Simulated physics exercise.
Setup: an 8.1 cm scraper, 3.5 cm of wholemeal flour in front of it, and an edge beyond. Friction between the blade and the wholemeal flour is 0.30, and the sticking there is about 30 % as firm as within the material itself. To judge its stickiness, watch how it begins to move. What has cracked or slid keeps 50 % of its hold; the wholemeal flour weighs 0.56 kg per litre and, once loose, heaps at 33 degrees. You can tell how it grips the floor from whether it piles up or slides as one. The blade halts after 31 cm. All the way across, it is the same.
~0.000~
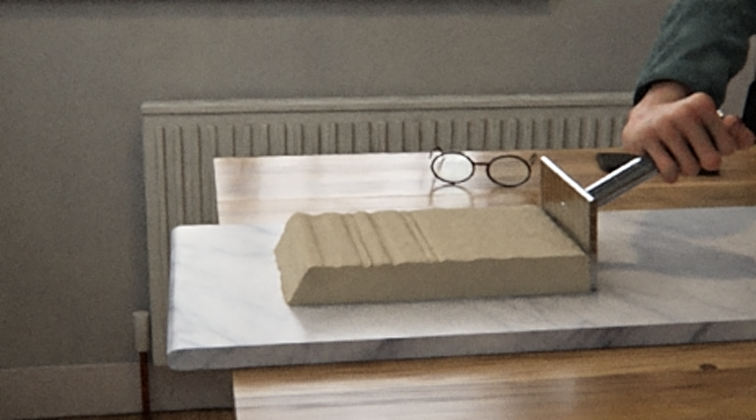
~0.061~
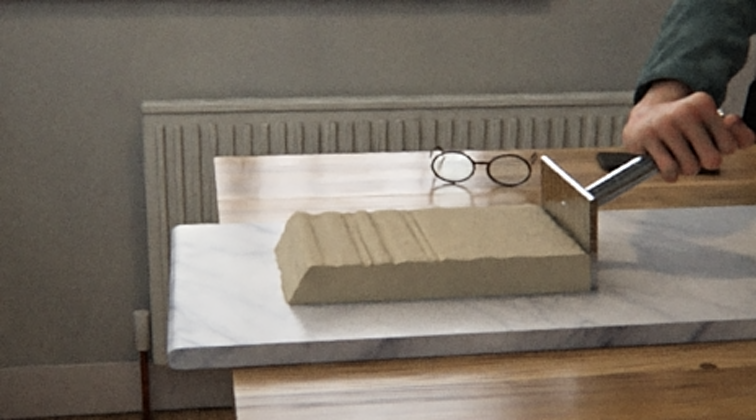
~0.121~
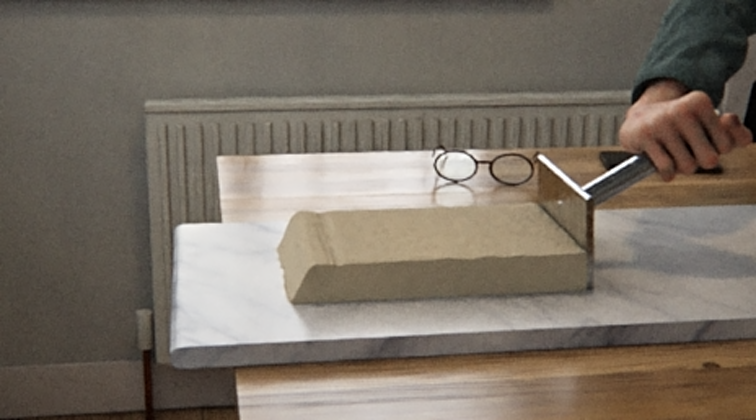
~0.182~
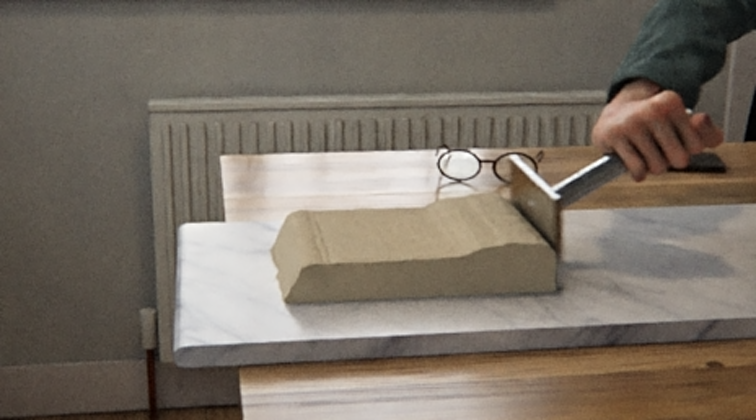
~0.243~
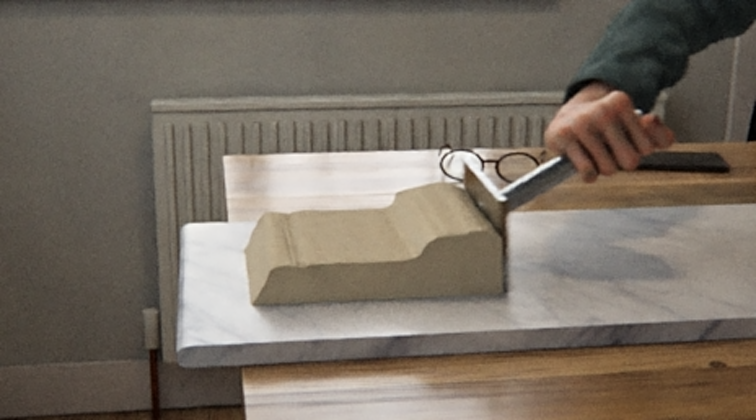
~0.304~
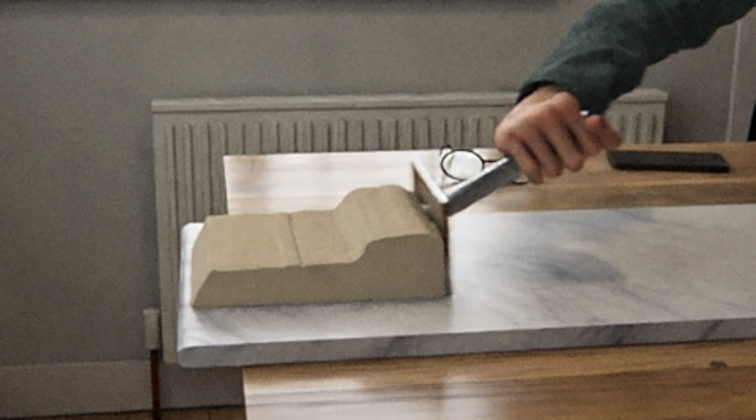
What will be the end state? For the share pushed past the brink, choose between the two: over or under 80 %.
Choice: Over.
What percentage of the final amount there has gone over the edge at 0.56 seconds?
Some 40 per cent.
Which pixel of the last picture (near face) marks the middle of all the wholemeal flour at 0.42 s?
You'll find it around (223, 286).
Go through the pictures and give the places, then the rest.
In the first frame, foot of the blade at (590, 292), not yet moved; front end of the wholemeal flour at (291, 302), piled 3.4 cm high.
In the second frame, foot of the blade at (591, 291), not yet moved; front end of the wholemeal flour at (291, 301), piled 3.4 cm high.
In the third frame, foot of the blade at (587, 290), moved 6 mm; front end of the wholemeal flour at (294, 300), piled 3.5 cm high.
In the fourth frame, foot of the blade at (556, 291), moved 3.7 cm; front end of the wholemeal flour at (287, 300), piled 4.6 cm high.
In the fifth frame, foot of the blade at (503, 294), moved 8.8 cm; front end of the wholemeal flour at (256, 301), piled 5.8 cm high.
In the sixth frame, foot of the blade at (446, 296), moved 14 cm; front end of the wholemeal flour at (193, 305), piled 5.8 cm high.
By 0.42 s, 0 % has gone over the edge.
By 0.56 s, 40 % has gone over the edge.
By 0.70 s, 85 % has gone over the edge.
By 0.84 s, 89 % has gone over the edge.
By 1.39 s, at the end, 89 % has gone over the edge.
